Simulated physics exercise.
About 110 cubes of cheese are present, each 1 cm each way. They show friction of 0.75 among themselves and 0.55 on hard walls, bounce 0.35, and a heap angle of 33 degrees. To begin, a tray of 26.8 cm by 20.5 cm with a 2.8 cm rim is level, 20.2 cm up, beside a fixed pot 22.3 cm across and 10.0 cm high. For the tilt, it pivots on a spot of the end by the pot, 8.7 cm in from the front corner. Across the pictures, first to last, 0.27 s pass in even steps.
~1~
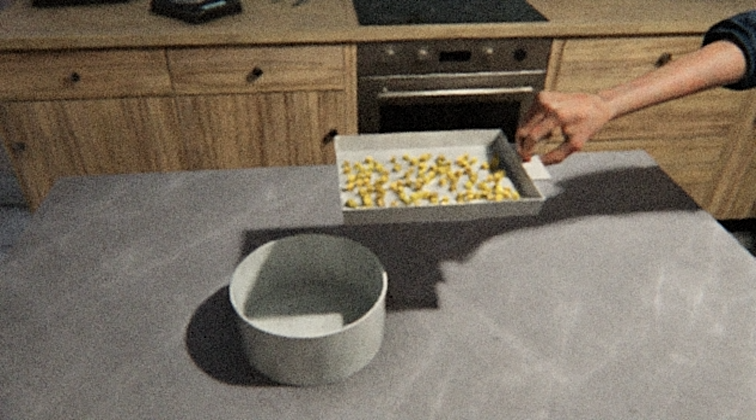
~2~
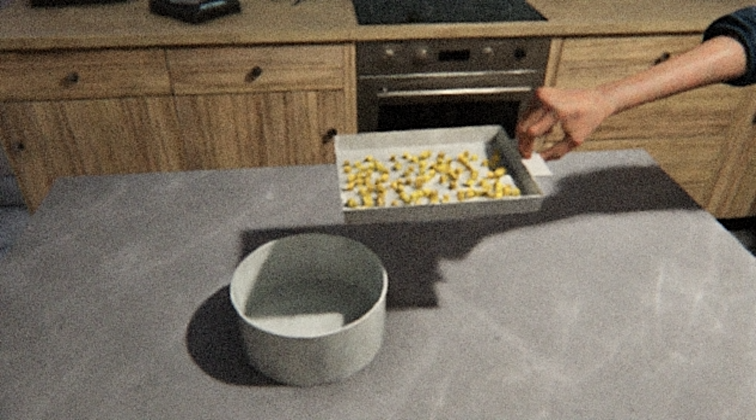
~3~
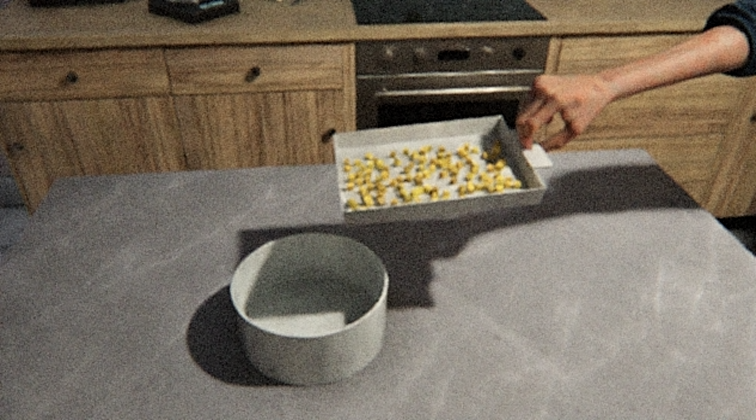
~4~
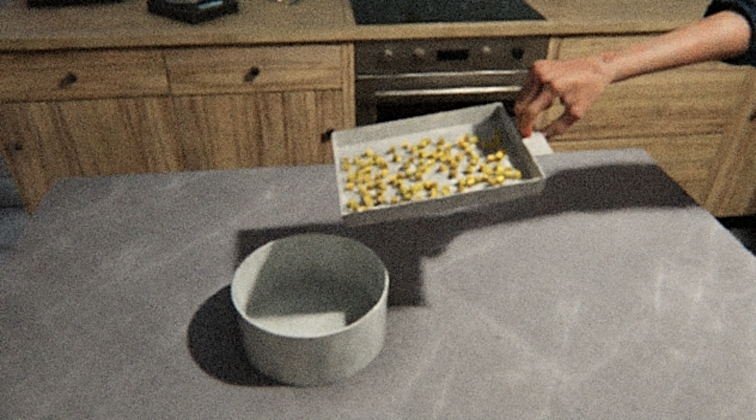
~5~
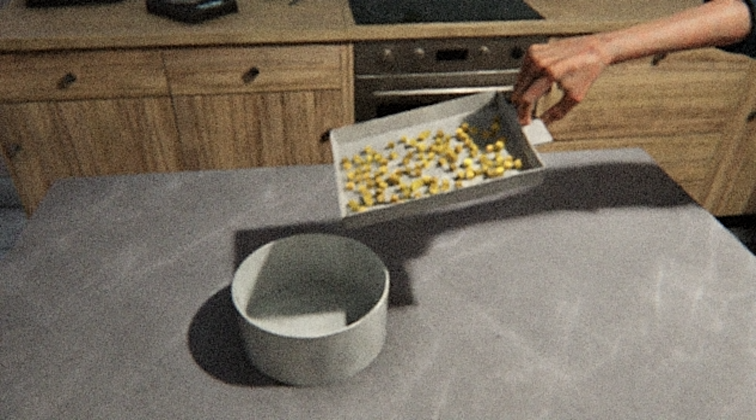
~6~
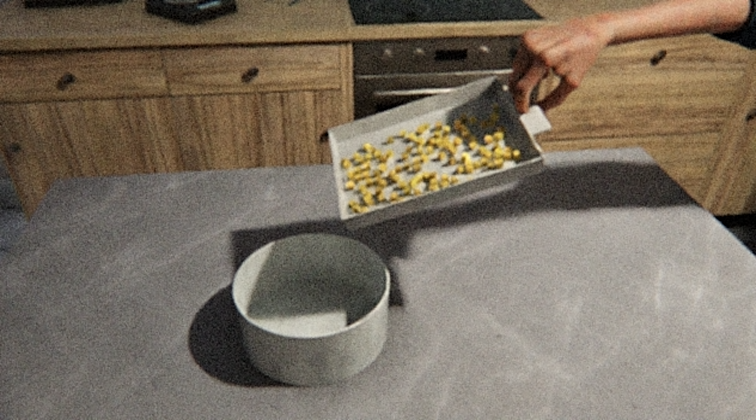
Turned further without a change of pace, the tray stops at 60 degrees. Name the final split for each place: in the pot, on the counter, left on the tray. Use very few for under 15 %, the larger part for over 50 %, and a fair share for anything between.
Pot: A fair share, counter: Very few, tray: The larger part.
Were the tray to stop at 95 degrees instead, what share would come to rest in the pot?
Then about 95 per cent.
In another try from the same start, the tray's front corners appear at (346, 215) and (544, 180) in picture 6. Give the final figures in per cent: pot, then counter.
Pot 10, counter 0.
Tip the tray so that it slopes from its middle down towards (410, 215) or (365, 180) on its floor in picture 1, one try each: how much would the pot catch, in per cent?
The share comes to roughly 10 in a hundred, then roughly 15 in a hundred.
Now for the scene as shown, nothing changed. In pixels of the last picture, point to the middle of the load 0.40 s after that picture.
Around (370, 186).
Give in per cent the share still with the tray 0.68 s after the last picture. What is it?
Value: About 80%.
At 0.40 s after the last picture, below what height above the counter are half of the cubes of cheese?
Around 24 cm up.
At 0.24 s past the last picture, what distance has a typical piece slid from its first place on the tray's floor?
Displacement on the tray: Roughly 1 cm.
Then, 0.24 s after the last picture, tilt 40 degrees; the tray holds 100 %, the pot 0 %.
Then, 0.40 s after the last picture, tilt 54 degrees; the tray holds 100 %, the pot 0 %.
Then, 0.68 s after the last picture, tilt 60 degrees; the tray holds 80 %, the pot 15 %.
In the end, pot 25 %, counter 0 %, tray 75 %.
